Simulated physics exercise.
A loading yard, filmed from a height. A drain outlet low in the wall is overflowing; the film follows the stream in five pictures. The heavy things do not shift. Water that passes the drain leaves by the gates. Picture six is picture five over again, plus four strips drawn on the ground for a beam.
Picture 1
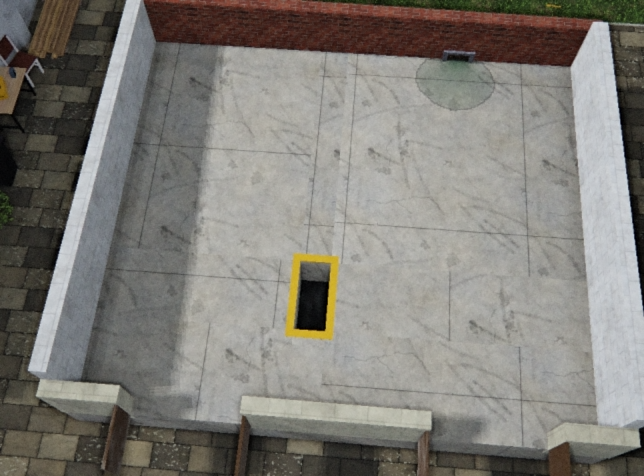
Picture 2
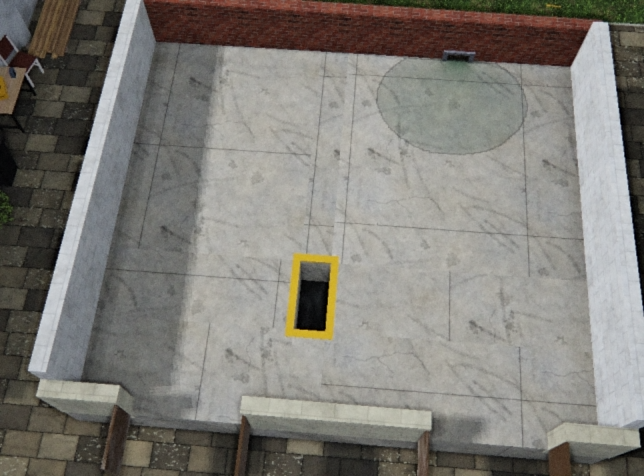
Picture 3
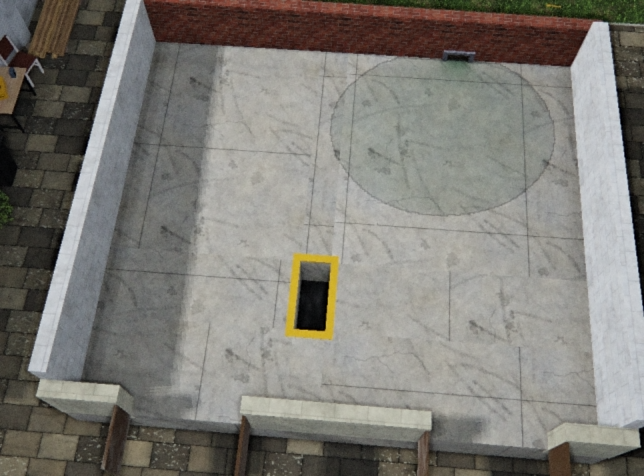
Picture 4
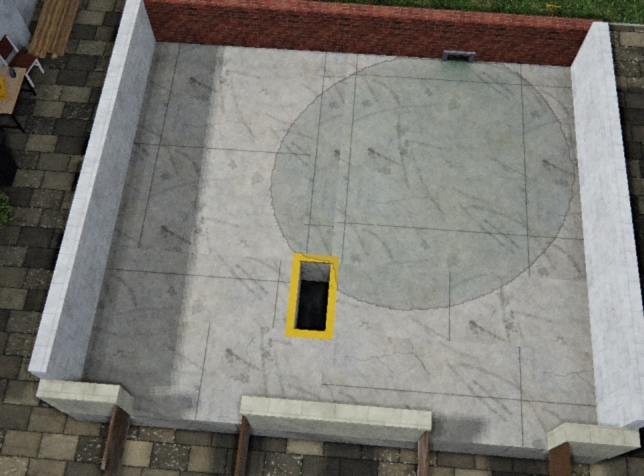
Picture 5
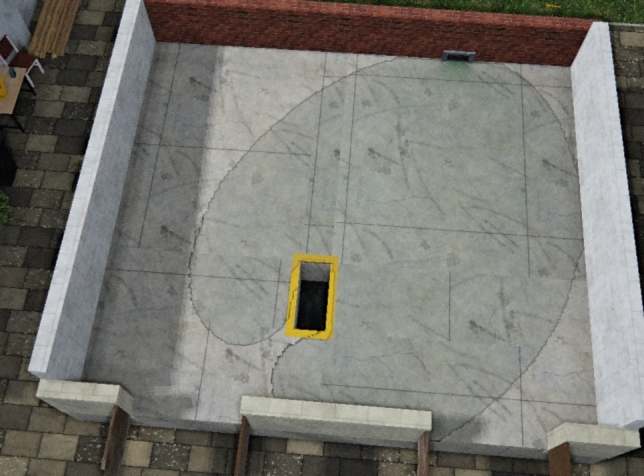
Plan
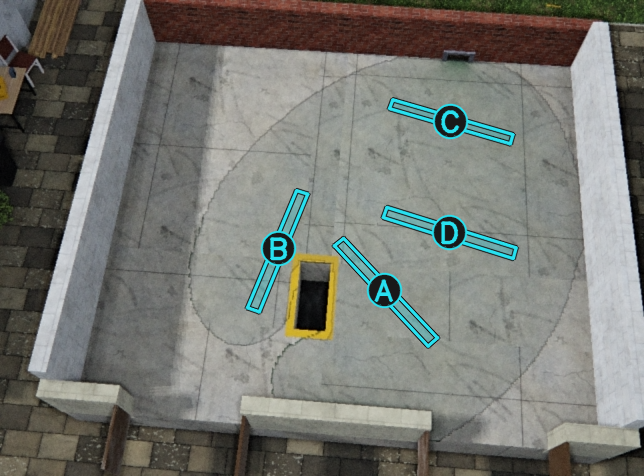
At first, a small patch of water lies below an outlet at the foot of the brick wall in a walled yard seen from above. The patch widens into a large round sheet, spreading down and left across the pale floor, then reaches the yellow-edged drain pit and wraps around it.
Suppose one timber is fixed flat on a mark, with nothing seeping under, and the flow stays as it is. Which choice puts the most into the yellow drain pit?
Use spot B.
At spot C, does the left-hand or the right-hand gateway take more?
The left one.
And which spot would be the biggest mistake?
C.
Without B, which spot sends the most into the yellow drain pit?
That would be D.
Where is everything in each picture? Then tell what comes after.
The first picture shows outfall at (458, 56); yellow drain pit at (313, 295); open gate at (191, 404); open gate at (485, 428); 2 % of the ground under water, visible out to (428, 95); yellow drain pit still dry.
In the second picture, 8 % of the ground under water, visible out to (431, 147); yellow drain pit still dry.
In the third picture, 18 % of the ground under water, visible out to (436, 213); yellow drain pit still dry.
In the fourth picture, 35 % of the ground under water, visible out to (359, 292); yellow drain pit still dry.
In the fifth picture, 54 % of the ground under water, visible out to (221, 326); yellow drain pit taking water.
In cyan, A from (339, 242) to (432, 342); B from (253, 309) to (302, 192); C from (391, 104) to (511, 139); D from (385, 212) to (514, 253).
Choosing A, about 9 % of the stream goes into the yellow drain pit, about 91 % out by the gates.
Choosing B, about 30 % of the stream goes into the yellow drain pit, about 70 % out by the gates.
Choosing C, about 4 % of the stream goes into the yellow drain pit, about 96 % out by the gates.
Choosing D, about 20 % of the stream goes into the yellow drain pit, about 80 % out by the gates.
